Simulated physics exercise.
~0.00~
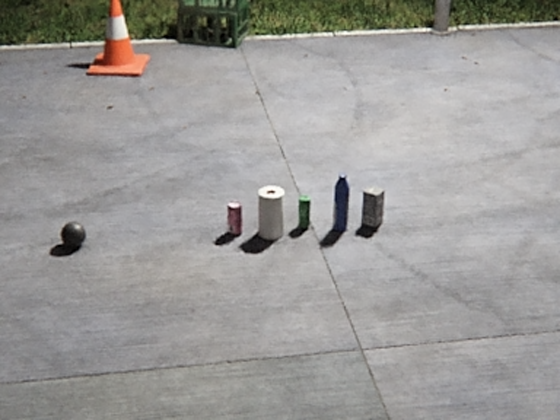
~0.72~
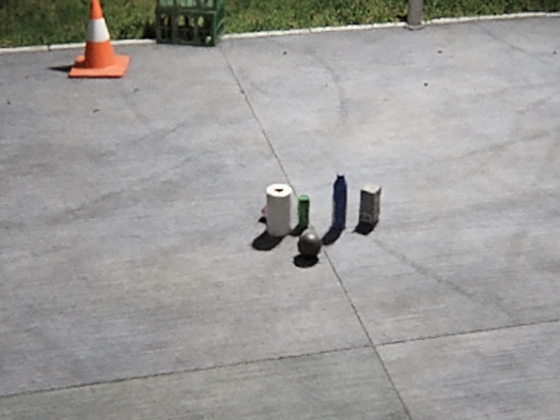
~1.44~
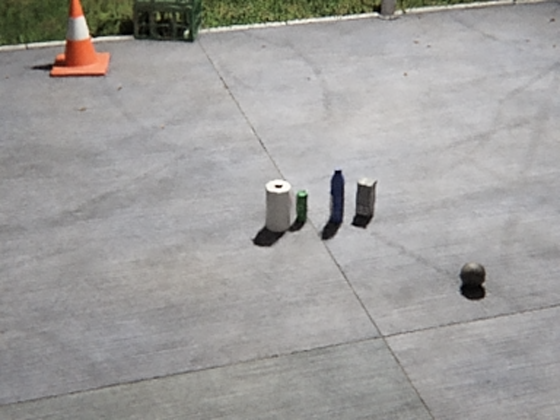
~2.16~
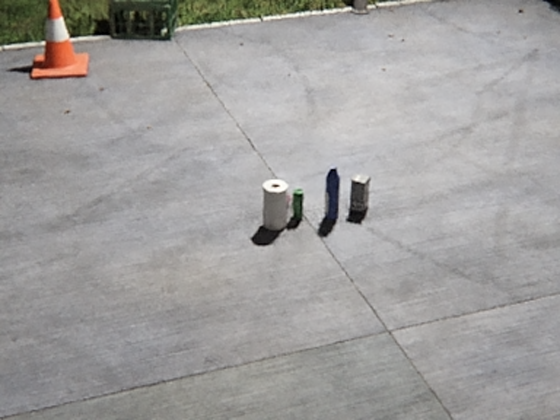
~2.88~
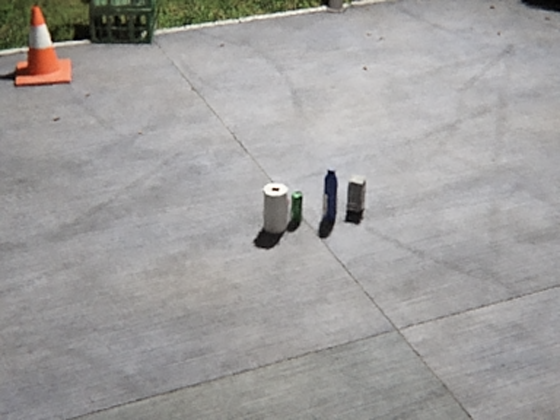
On a sunlit concrete surface beside grass, a dark ball rolls rightward past a row of upright containers and out of view, and the pink can disappears from sight, while the white roll, green can, blue bottle and grey carton remain standing.
